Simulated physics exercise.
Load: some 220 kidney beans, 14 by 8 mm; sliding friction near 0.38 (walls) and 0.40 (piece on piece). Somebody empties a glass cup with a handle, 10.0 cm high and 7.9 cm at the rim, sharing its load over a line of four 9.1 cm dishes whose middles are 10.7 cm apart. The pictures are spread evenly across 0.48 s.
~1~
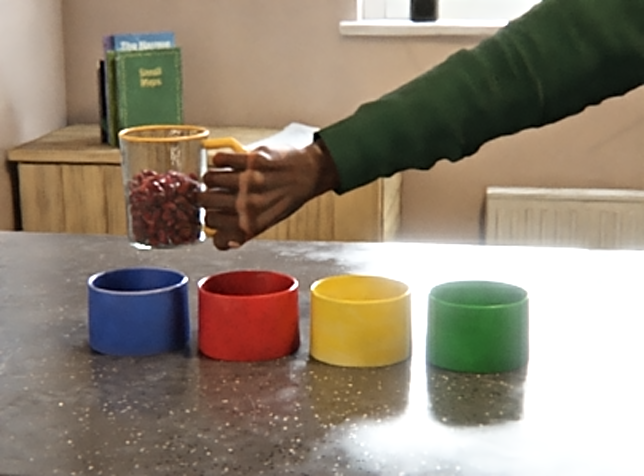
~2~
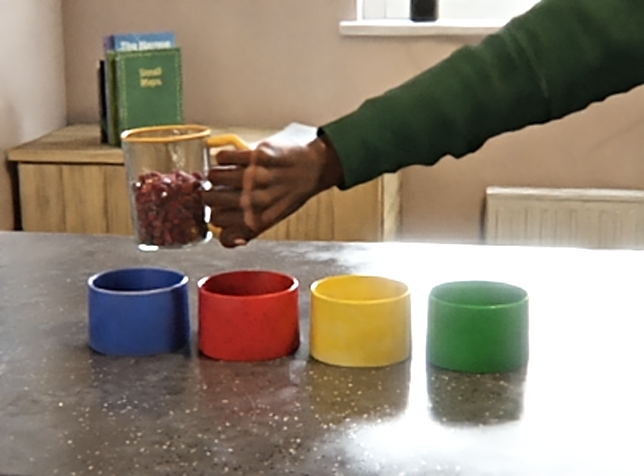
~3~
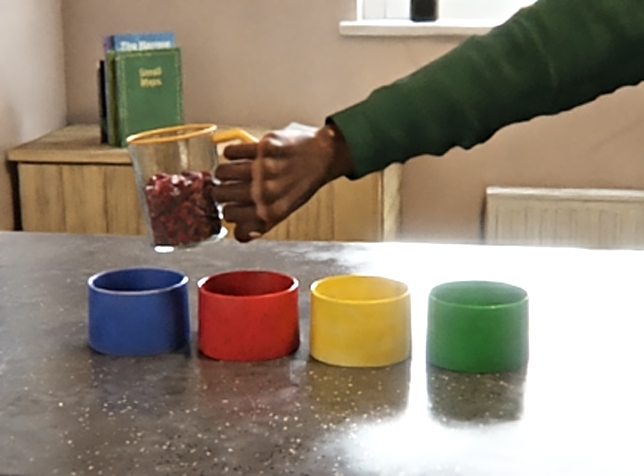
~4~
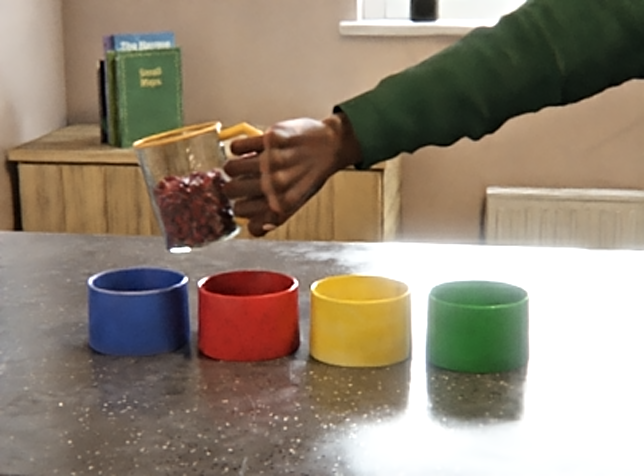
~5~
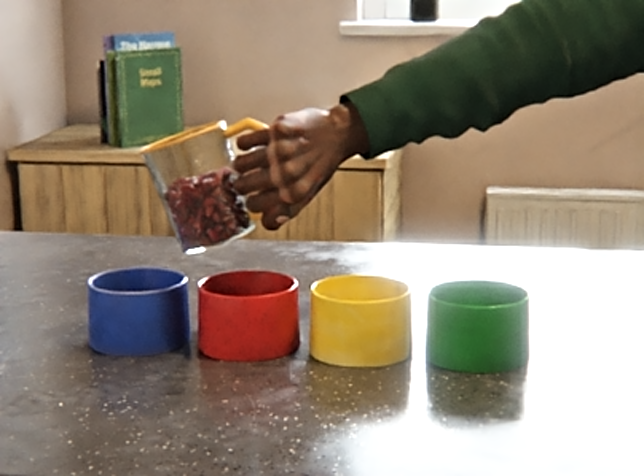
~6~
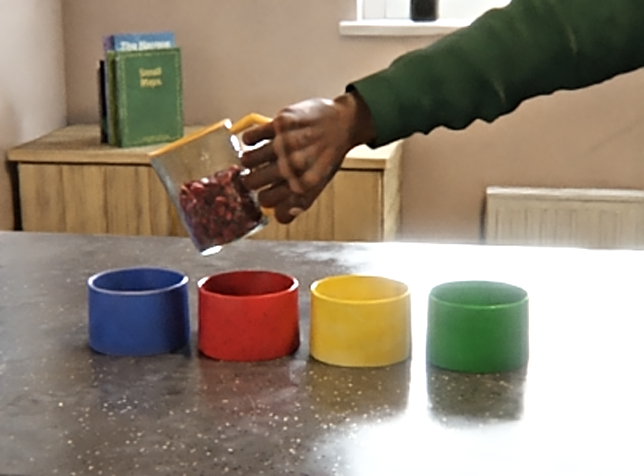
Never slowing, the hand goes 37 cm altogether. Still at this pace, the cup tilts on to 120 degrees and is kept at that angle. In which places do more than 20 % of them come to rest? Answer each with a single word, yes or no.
Red no, blue no, green no, yellow yes, counter no.
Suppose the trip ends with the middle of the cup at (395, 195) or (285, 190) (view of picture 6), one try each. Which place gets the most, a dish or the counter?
Top receivers, in order: Yellow and red.
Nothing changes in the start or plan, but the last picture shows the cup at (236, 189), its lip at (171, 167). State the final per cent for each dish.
Dish by dish: Red 0 per cent, blue 0 per cent, green 0 per cent, yellow 90 per cent.
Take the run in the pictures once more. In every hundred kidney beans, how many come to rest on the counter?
Roughly 5 in a hundred.
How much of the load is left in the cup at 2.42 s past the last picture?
Close to 0 % of the load.
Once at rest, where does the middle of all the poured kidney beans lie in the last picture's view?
After settling, the middle sits near (354, 327).
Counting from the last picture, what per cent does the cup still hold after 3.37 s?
Some 0 %.
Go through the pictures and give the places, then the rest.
Cup at (166, 187), tilt 0 degrees, lip at (122, 133), moved 0.0 cm; middle of the pieces at (166, 211); blue dish at (138, 280); red dish at (248, 284); yellow dish at (361, 289); green dish at (478, 293), in the first frame.
Cup at (170, 187), tilt 2 degrees, lip at (125, 135), moved 0.4 cm; middle of the pieces at (171, 212), in the second frame.
Cup at (180, 187), tilt 8 degrees, lip at (131, 139), moved 1.4 cm; middle of the pieces at (183, 212), in the third frame.
Cup at (190, 188), tilt 13 degrees, lip at (137, 144), moved 2.4 cm; middle of the pieces at (196, 211), in the fourth frame.
Cup at (201, 188), tilt 19 degrees, lip at (144, 149), moved 3.4 cm; middle of the pieces at (208, 211), in the fifth frame.
Cup at (212, 188), tilt 24 degrees, lip at (151, 155), moved 4.4 cm; middle of the pieces at (221, 210); blue dish at (138, 280); red dish at (248, 284); yellow dish at (361, 289); green dish at (478, 293), in the sixth frame.
Then, 1.45 s after the last picture, tilt 106 degrees; cup holds 90 %.
Then, 2.42 s after the last picture, tilt 120 degrees; cup holds 0 %, red 5 %, yellow 90 %.
Then, 3.37 s after the last picture, tilt 120 degrees; cup holds 0 %, red 5 %, yellow 90 %.
In the end, red 5 %, blue 0 %, green 0 %, yellow 90 %, counter 5 %.
